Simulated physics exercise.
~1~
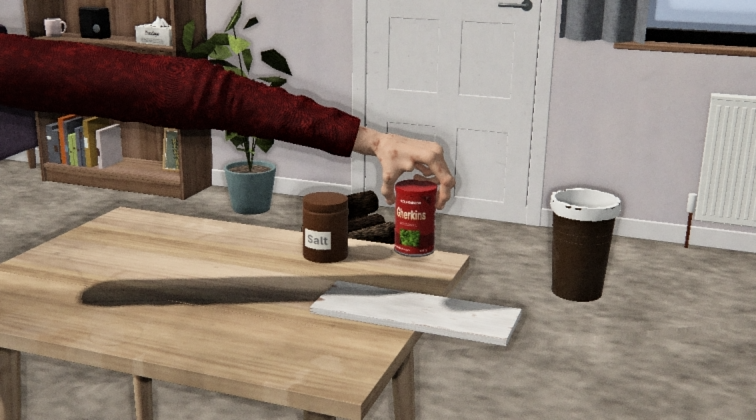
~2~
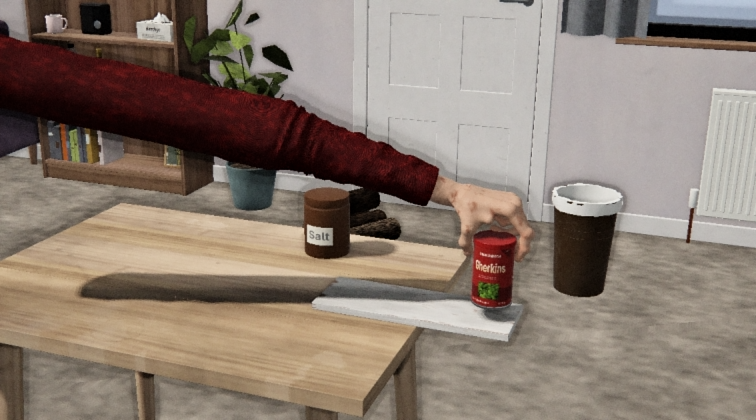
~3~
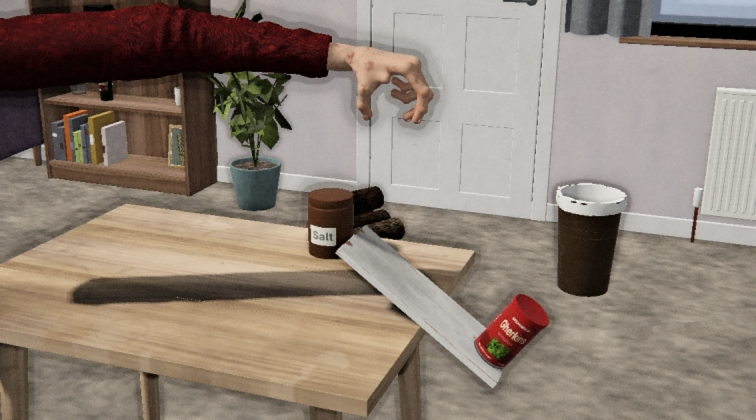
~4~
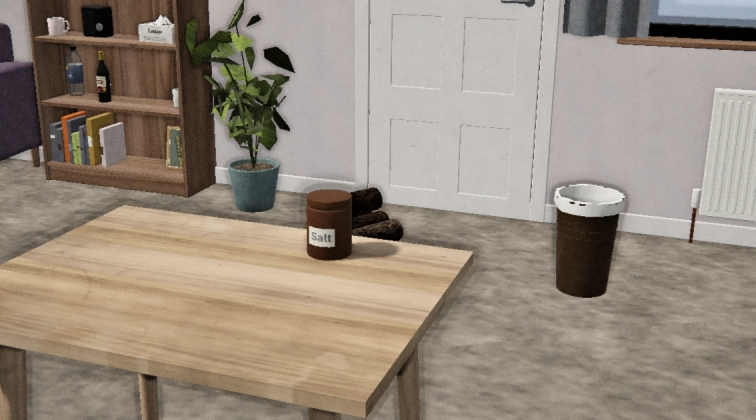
An arm in a dark red sleeve reaches in from the left over a light wooden table in a living room, seen from slightly above by a gently swaying camera. The hand holds a red tin beside a brown salt jar, and a white plank juts past the table's right edge. The hand carries the tin right and sets it near the plank's overhanging end. As the hand lets go and draws back, the plank tips steeply and the tin leans and drops with it. Finally, both are gone from view, and the jar still stands on the table.
